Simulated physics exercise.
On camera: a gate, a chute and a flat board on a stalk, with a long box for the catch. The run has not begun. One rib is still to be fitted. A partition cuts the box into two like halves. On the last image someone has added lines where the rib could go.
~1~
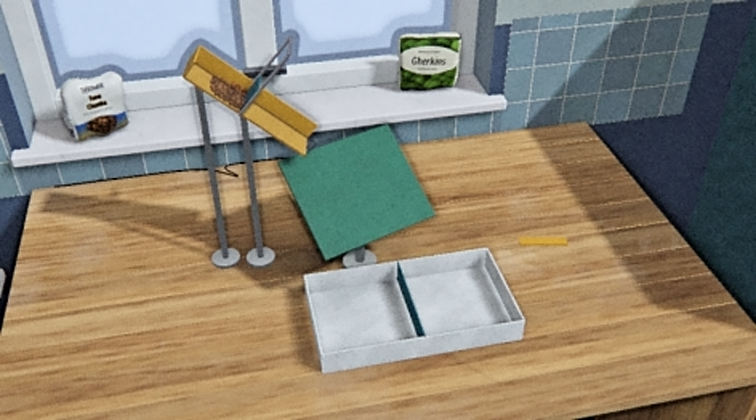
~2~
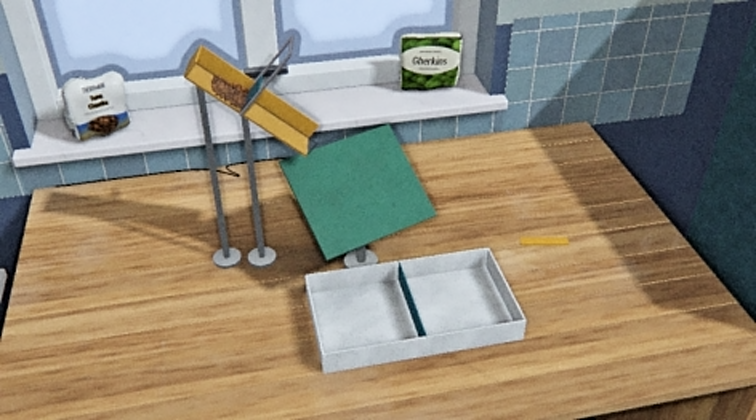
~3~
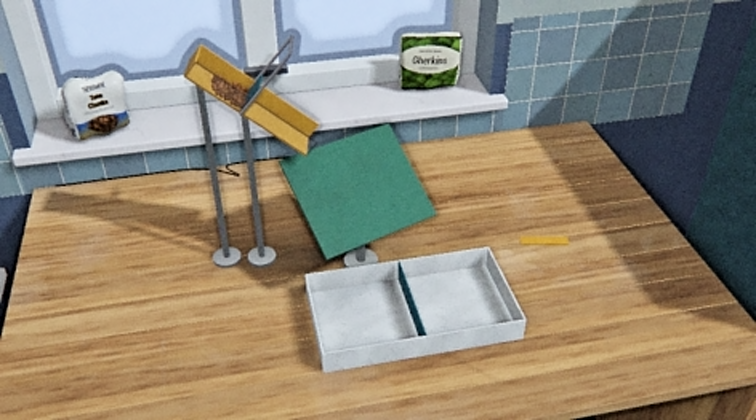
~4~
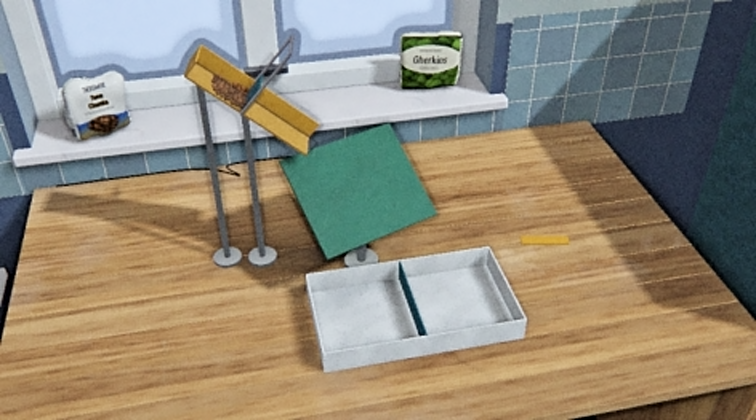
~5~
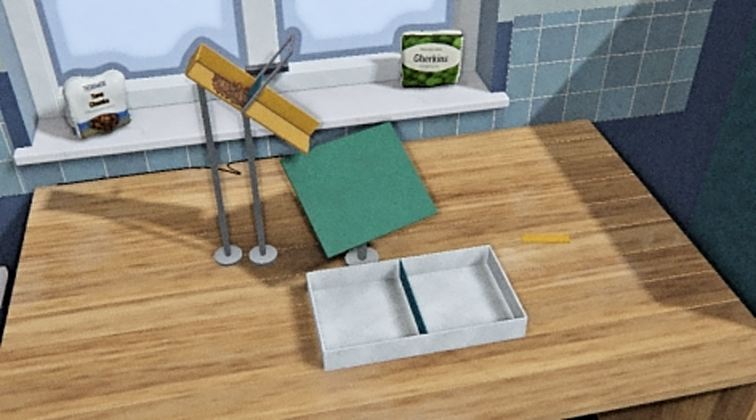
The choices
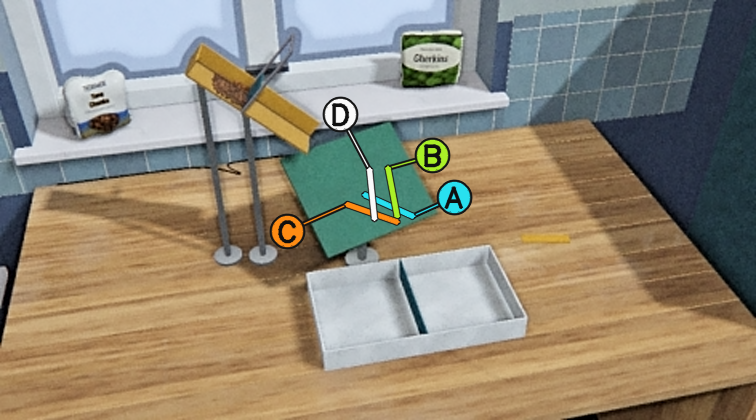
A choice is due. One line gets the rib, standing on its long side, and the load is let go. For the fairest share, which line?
Line B.
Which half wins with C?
Right.
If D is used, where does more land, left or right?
The left half.
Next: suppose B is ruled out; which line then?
Here it is line A.
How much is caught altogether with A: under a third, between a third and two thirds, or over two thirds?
Over two thirds.
On the marked copy, line A from (364, 194) to (412, 216); line B from (388, 168) to (397, 216); line C from (347, 204) to (397, 221); line D from (369, 169) to (374, 218).
With A, of what is caught, about a quarter in the left half, most in the right.
With B, of what is caught, about two thirds in the left half, about a third in the right.
With C, of what is caught, none in the left half, all in the right.
With D, of what is caught, nearly all in the left half, a small part in the right.
